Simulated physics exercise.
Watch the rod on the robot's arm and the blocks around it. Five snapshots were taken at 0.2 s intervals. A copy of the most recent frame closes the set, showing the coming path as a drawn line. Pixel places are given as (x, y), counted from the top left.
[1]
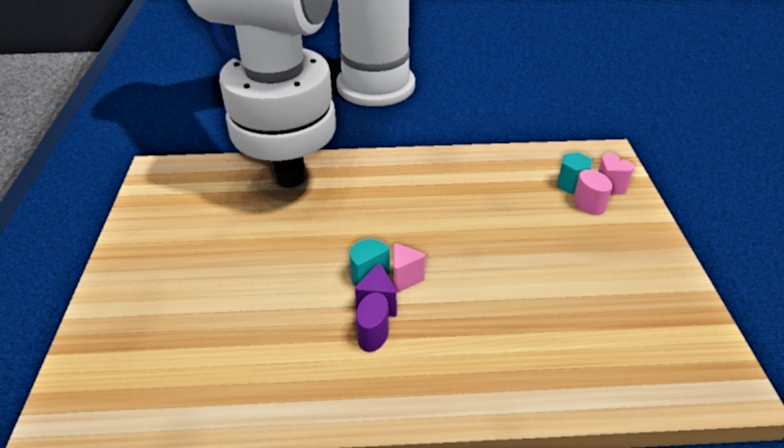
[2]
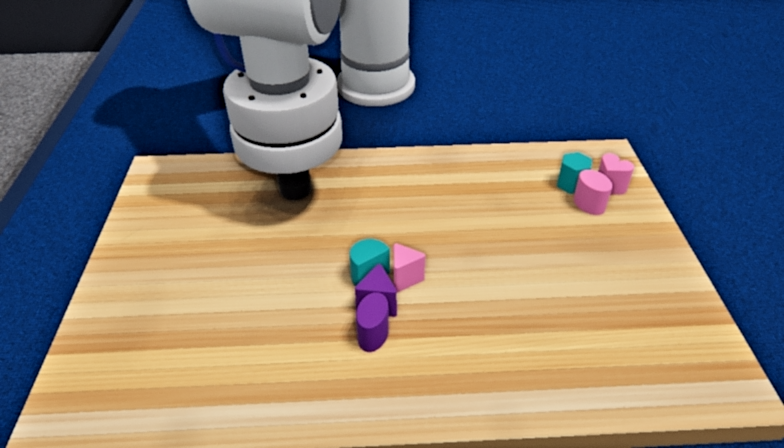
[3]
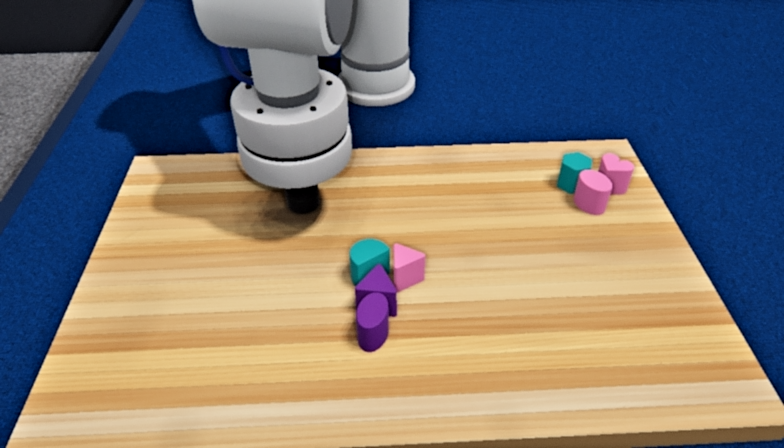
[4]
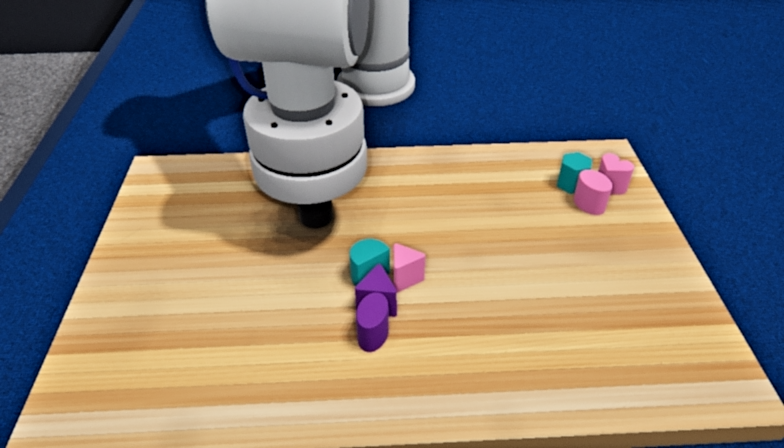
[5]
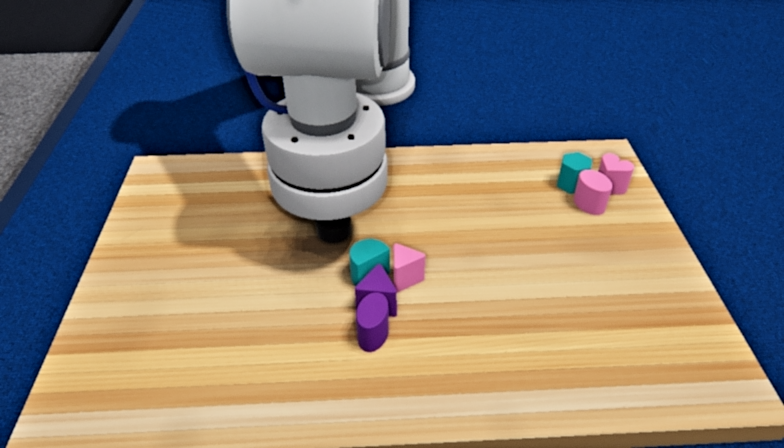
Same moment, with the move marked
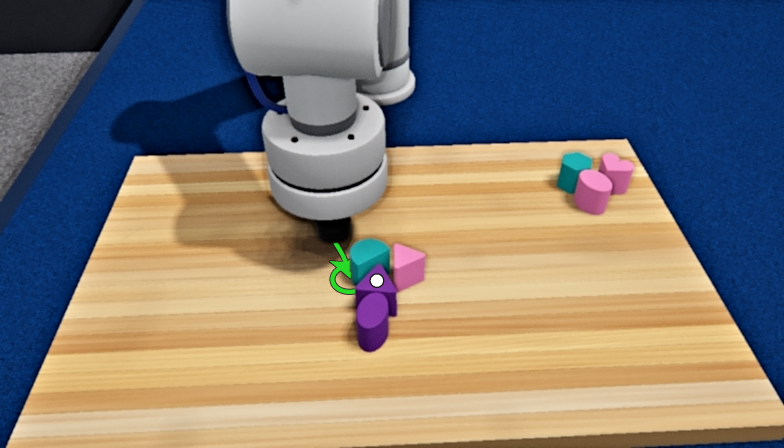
A white and grey robot arm with a short black rod reaches over a light wooden board on a blue surface, seen from above at an angle by a still camera. Near the middle sit a turquoise half-round block, a pink triangular one and two purple ones, with a turquoise and two pink blocks at upper right. The arm moves the rod steadily toward the viewer and rightward, close to the turquoise half-round block, while every block stays still.
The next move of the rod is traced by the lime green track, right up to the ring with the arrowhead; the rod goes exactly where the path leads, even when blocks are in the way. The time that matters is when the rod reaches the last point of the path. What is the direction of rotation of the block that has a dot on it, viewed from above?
Answer: With the clock.
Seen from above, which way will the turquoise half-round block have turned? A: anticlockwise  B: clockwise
I'll go with A - anticlockwise.
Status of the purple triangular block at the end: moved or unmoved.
The block moves away from its spot.
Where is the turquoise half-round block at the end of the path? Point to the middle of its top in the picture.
The spot you're after is about (382, 261) in the image.
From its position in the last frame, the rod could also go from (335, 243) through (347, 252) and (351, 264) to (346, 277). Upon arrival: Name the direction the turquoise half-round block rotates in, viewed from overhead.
Rotates counter-clockwise.
The drawn path runs from (335, 243) via (342, 254) and (347, 266), ending at (350, 278); the dot is on the purple triangular block.
The first path, step by step. Halfway along, rod at (344, 250); nothing pushed yet.
At the end, rod at (350, 268); turquoise half-round block at (382, 261), turned 45° anticlockwise; purple triangular block at (393, 287), turned 35° clockwise; pink triangular block not moved.
